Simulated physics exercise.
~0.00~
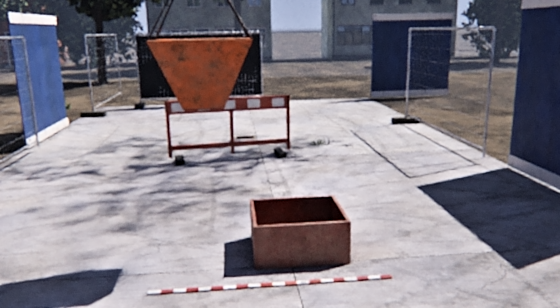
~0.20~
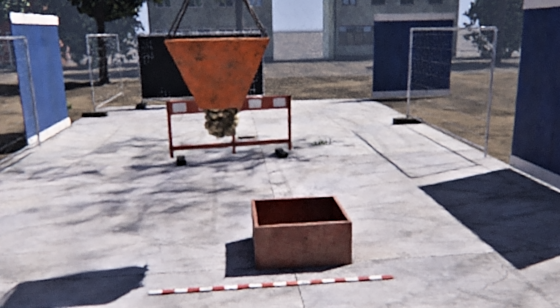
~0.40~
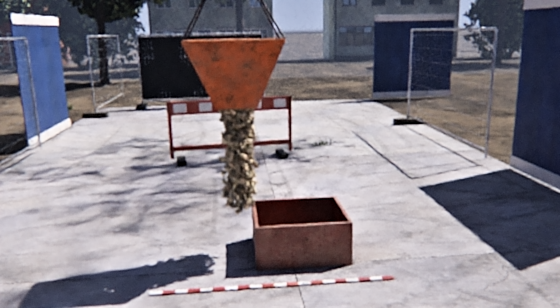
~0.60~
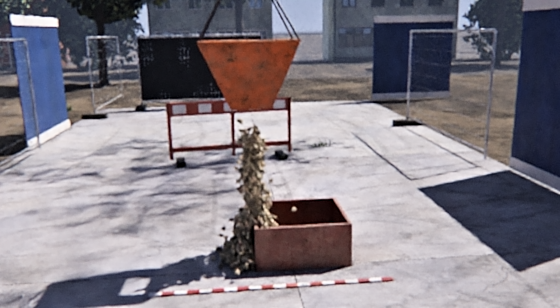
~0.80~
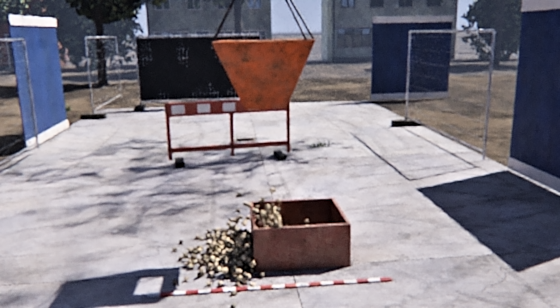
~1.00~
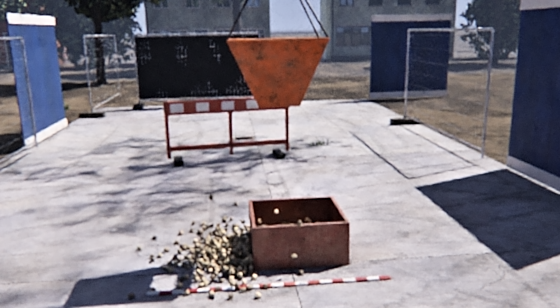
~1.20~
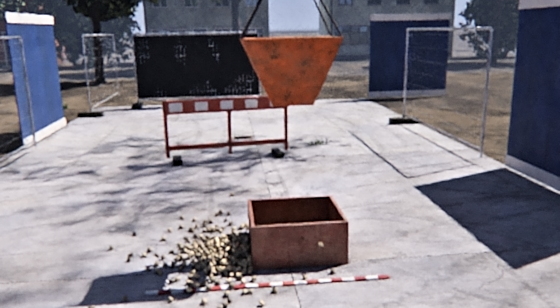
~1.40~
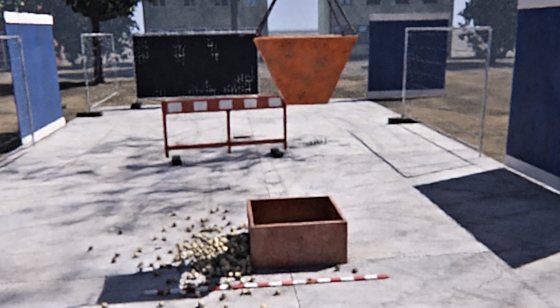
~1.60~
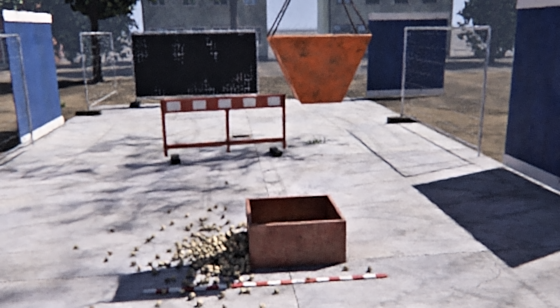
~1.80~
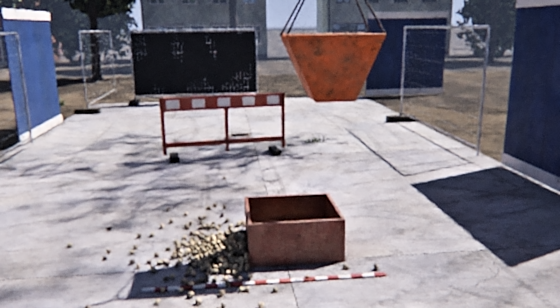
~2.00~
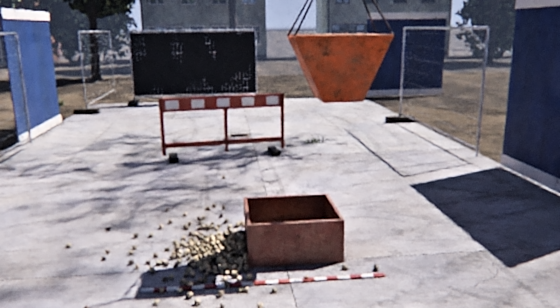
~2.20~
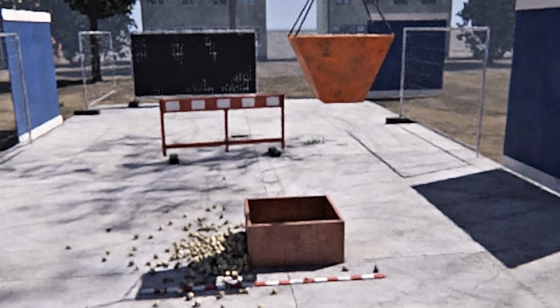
An orange skip hanging from a crane slid rightwards over a concrete yard and dropped a stream of pale stones, some going into the rusty open bin and many spilling beside its left side, before the empty skip stopped further right.
